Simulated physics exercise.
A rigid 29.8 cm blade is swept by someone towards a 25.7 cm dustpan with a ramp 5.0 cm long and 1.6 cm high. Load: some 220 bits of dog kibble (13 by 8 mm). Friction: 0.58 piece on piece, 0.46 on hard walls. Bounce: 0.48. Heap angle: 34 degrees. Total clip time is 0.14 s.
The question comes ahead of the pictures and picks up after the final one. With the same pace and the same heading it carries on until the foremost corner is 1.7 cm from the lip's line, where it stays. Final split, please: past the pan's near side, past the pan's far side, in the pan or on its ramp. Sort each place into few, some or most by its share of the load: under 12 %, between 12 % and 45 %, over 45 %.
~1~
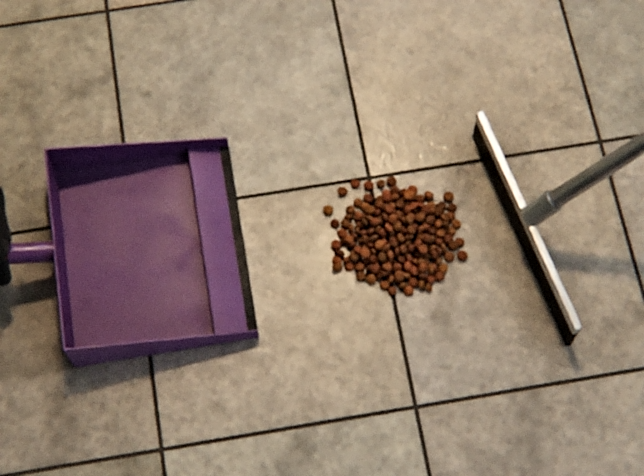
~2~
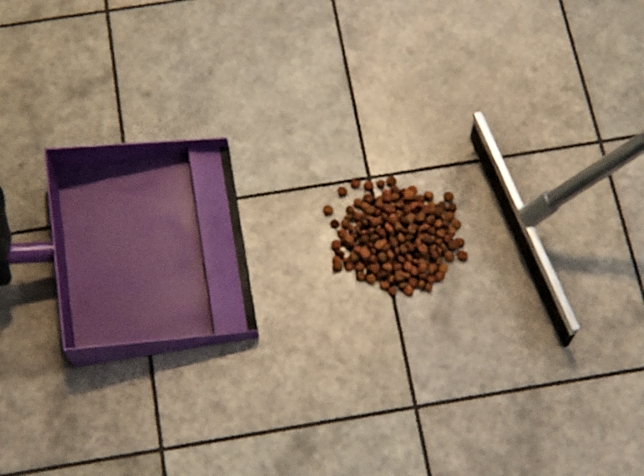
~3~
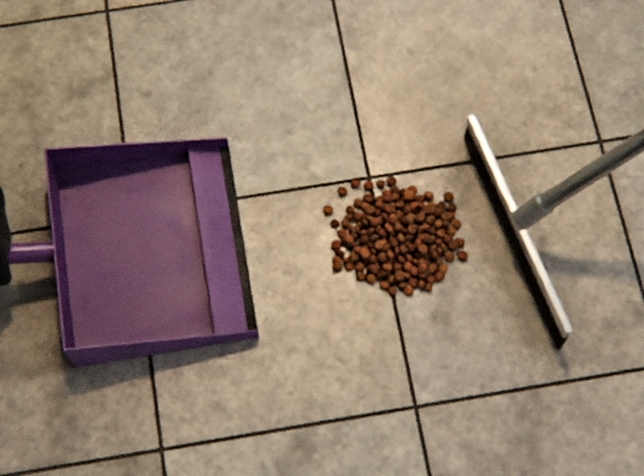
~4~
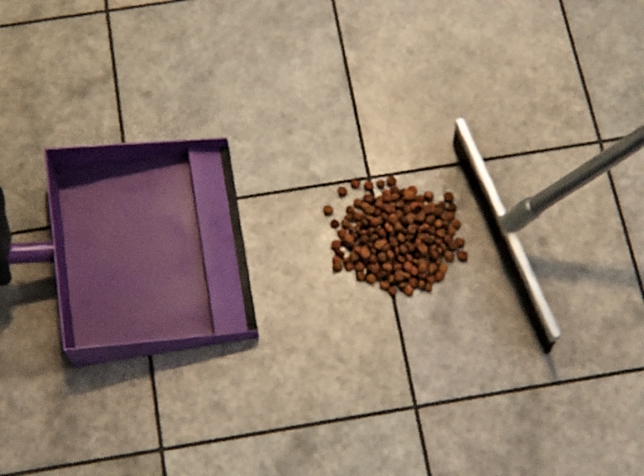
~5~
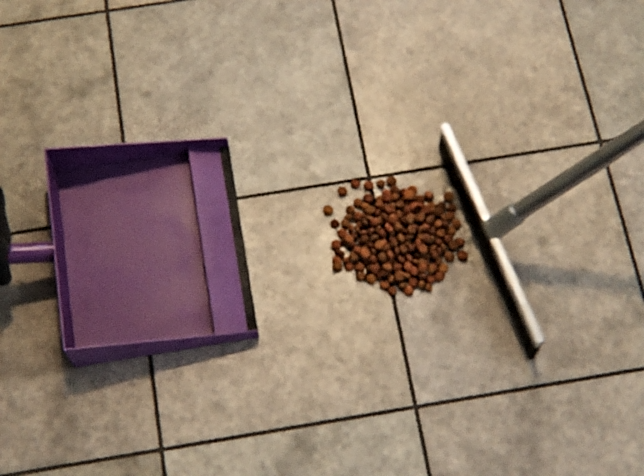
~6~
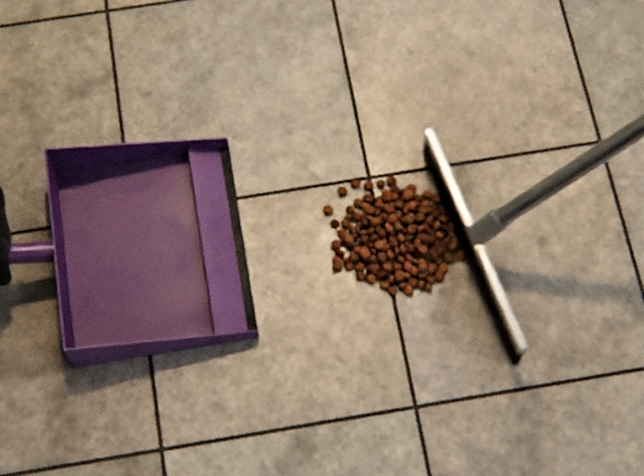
Shares: Past the pan's near side: Some; past the pan's far side: Few; in the pan or on its ramp: Some.
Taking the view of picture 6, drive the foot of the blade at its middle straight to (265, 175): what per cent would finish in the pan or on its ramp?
Some 10 percent.
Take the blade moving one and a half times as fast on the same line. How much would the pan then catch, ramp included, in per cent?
I'd put it at roughly 50 per cent.
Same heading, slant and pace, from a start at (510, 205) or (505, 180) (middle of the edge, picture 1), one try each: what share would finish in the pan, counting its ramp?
First try about 30 per cent, second about 20 per cent.
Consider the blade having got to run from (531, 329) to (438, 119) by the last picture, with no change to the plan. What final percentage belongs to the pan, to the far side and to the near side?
That ends as pan 25, far 0, and near 5.
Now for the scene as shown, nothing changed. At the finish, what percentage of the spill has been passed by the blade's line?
I'd say close to 5 per cent.
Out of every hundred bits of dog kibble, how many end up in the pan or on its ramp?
Some 35 per cent.
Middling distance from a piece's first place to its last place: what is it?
I'd say close to 20 cm.
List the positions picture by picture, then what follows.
Blade from (576, 329) to (480, 119), moved 0.0 cm, 0 of the pieces shifted so far; middle of the pieces at (399, 238); pan at (139, 255), in the first frame.
Blade from (573, 330) to (478, 120), moved 0.3 cm, 0 of the pieces shifted so far; middle of the pieces at (399, 238), in the second frame.
Blade from (566, 332) to (471, 122), moved 1.2 cm, 0 of the pieces shifted so far; middle of the pieces at (399, 238), in the third frame.
Blade from (554, 337) to (460, 126), moved 2.7 cm, 0 of the pieces shifted so far; middle of the pieces at (399, 238), in the fourth frame.
Blade from (538, 342) to (445, 131), moved 4.7 cm, 0 of the pieces shifted so far; middle of the pieces at (399, 238), in the fifth frame.
Blade from (521, 348) to (429, 136), moved 6.8 cm, 17 of the pieces shifted so far; middle of the pieces at (399, 238); pan at (139, 255), in the sixth frame.
Then, 0.17 s after the last picture, middle of the blade 15 cm from the lip; 0 % over the lip, far side 0 %, near side 5 %.
Then, 0.28 s after the last picture, middle of the blade 7 cm from the lip; 0 % over the lip, far side 0 %, near side 10 %.
Then, 0.52 s after the last picture, middle of the blade 4 cm from the lip; 35 % over the lip, far side 0 %, near side 15 %.
In the end, near side 15 %, far side 0 %, pan 35 %, in front of the lip or behind the blade 45 %.
